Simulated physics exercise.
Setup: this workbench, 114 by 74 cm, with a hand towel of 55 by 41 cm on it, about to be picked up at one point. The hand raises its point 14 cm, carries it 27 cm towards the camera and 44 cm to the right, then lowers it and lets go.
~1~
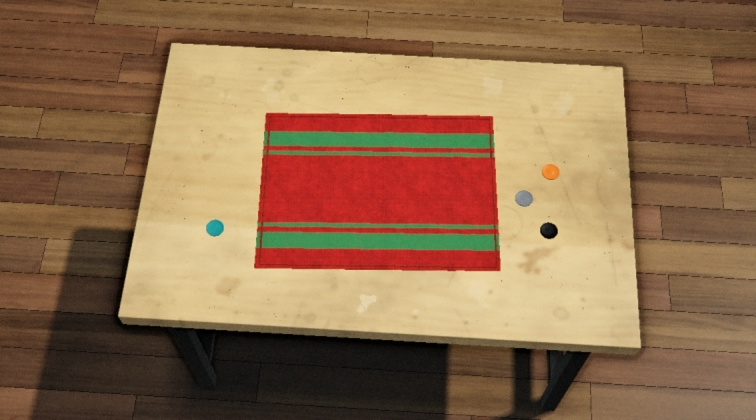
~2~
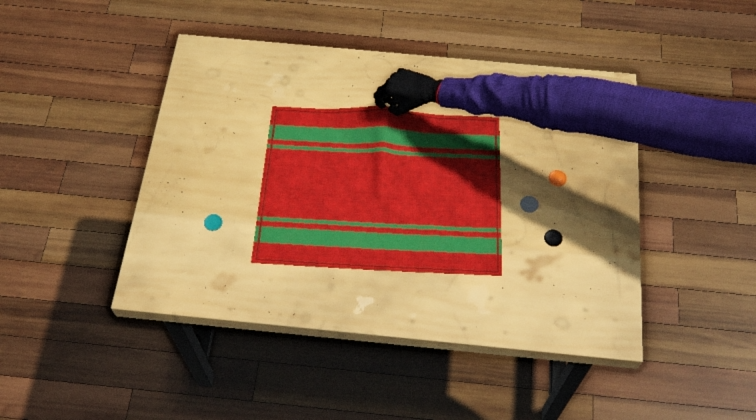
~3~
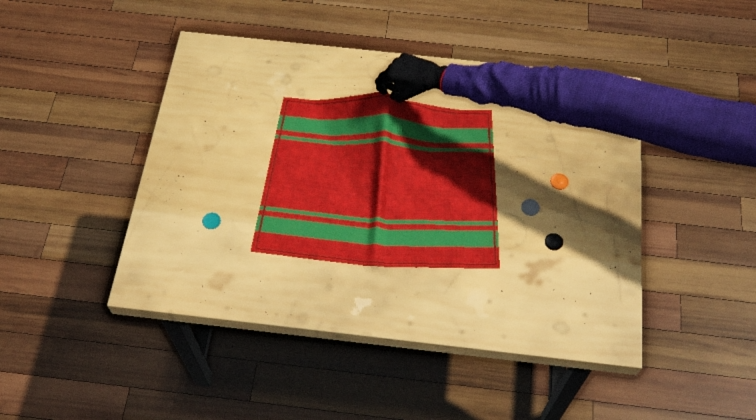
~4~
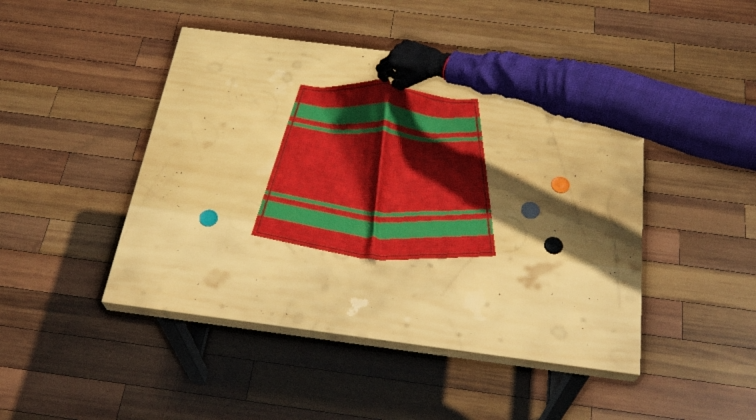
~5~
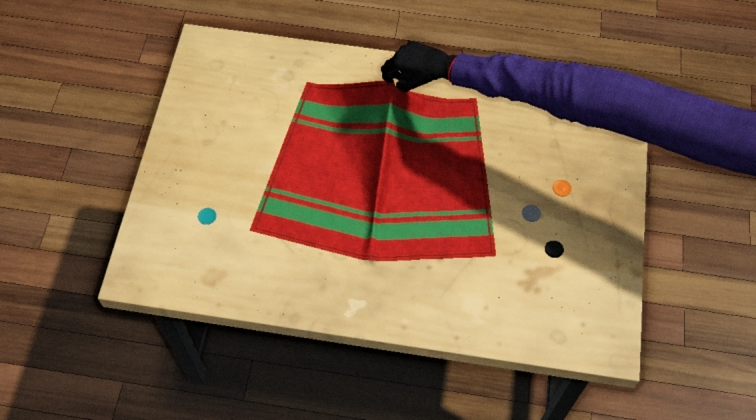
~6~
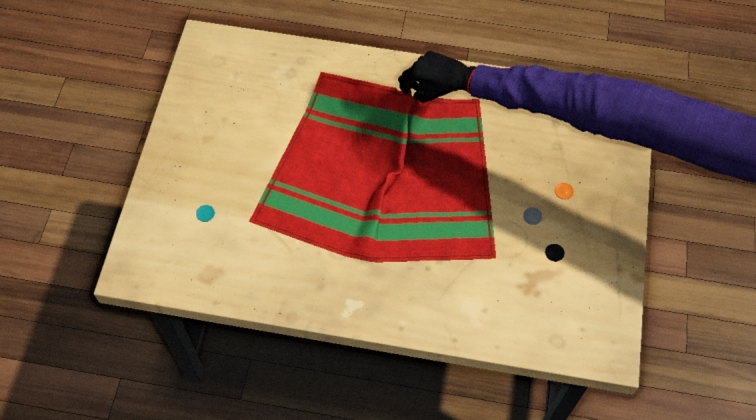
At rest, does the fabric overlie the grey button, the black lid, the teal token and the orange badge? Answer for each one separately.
The grey button ends under the cloth, the black lid gets covered, the teal token still shows, the orange badge vanishes under it.
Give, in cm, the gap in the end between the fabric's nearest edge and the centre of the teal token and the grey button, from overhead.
41 cm and 4 cm.
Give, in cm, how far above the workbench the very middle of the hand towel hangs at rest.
About 3 cm up.
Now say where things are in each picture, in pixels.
Shows, grey button (524, 198); black lid (549, 230); teal token (215, 228); orange badge (551, 172); hand towel corners (255, 269) (266, 114) (492, 117) (500, 272); highest point 0 cm, lowest 0 cm, in the first frame.
Shows, hand towel corners (251, 263) (273, 107); grip (386, 107); highest point 4 cm, lowest 0 cm, in the second frame.
Shows, hand towel corners (251, 252) (284, 98); grip (387, 93); highest point 9 cm, lowest 0 cm, in the third frame.
Shows, hand towel corners (252, 235) (301, 85); grip (389, 81); highest point 14 cm, lowest 0 cm, in the fourth frame.
Shows, hand towel corners (250, 231) (307, 83); grip (393, 82); highest point 14 cm, lowest 0 cm, in the fifth frame.
Shows, hand towel corners (249, 222) (321, 72) (479, 100) (496, 259); grip (411, 92); highest point 14 cm, lowest 0 cm, in the sixth frame.
Next, 50 % of it is down, spanning 49 by 44 cm, above no small thing.
Then, 40 % of it is down, spanning 44 by 35 cm, above grey button.
After that, 45 % of it is down, spanning 45 by 35 cm, above black lid, orange badge, grey button.
Later, 55 % of it is down, spanning 47 by 35 cm, above black lid, orange badge, grey button.
At the end, 55 % of it is down, spanning 47 by 35 cm, above black lid, orange badge, grey button.
